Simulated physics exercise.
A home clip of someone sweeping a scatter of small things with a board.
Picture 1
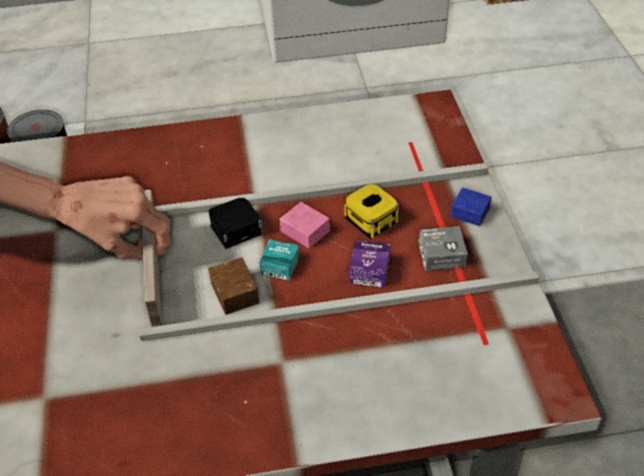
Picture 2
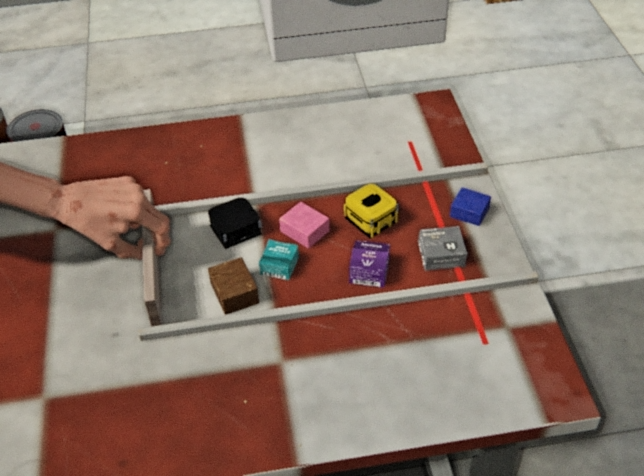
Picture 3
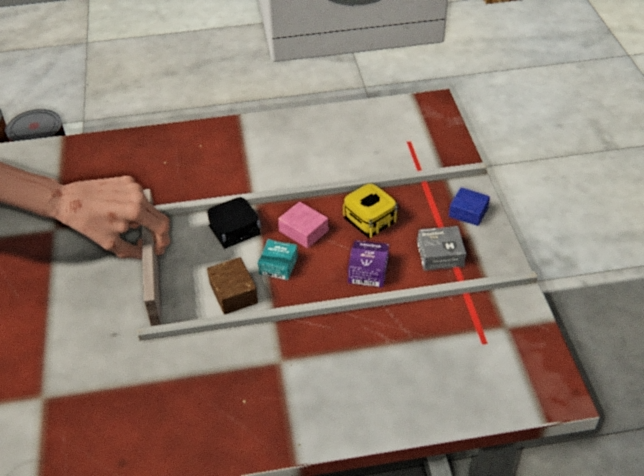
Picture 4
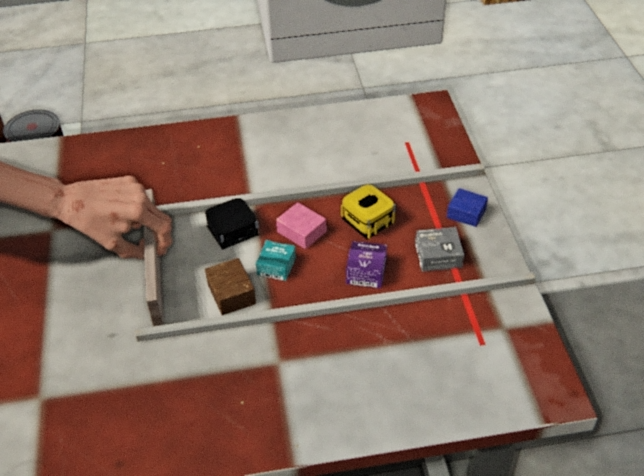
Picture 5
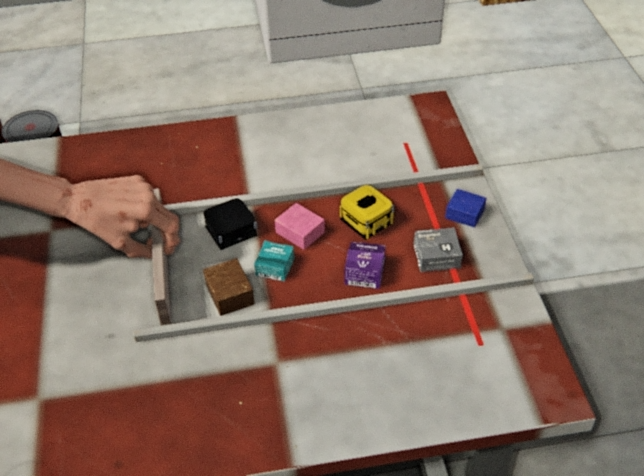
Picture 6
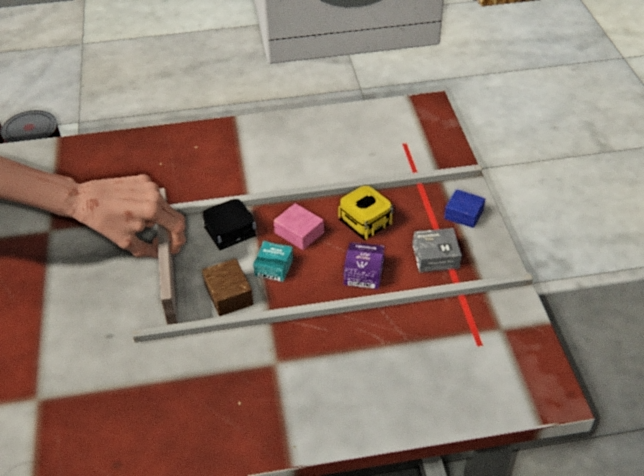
The clip opens on a hand at the left holding an upright board between two rails on a red-and-white checked surface, with eight small blocks and boxes scattered to its right and a red line crossing near the far end. The hand then slides the board slightly rightward, while the objects stay essentially still.
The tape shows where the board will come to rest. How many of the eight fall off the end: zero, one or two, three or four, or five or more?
Outcome: The number that fall off is three or four.
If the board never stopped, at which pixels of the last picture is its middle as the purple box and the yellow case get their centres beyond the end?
Its middle is around (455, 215) and around (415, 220).
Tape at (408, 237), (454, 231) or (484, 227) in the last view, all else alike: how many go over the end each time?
The counts: 1, 4 and 5.
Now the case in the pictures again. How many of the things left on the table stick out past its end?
That would be 1.
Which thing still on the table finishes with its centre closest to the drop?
Foremost is the pink block.
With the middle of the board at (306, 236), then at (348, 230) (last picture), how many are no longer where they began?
The counts are 6 and 8.
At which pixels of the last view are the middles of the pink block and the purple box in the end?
About (490, 209), and the other about (500, 244).
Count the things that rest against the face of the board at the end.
The number is 3.
Soon after, none off yet; blue block at rest near (465, 208); grey box at rest near (437, 250); yellow case at rest near (365, 212).
Then, none off yet; blue block moved a little near (482, 205); grey box moved a little near (453, 247); yellow case moved well along near (442, 202).
At rest, the number that fall off is three or four; fallen, yellow case, grey box and blue block.
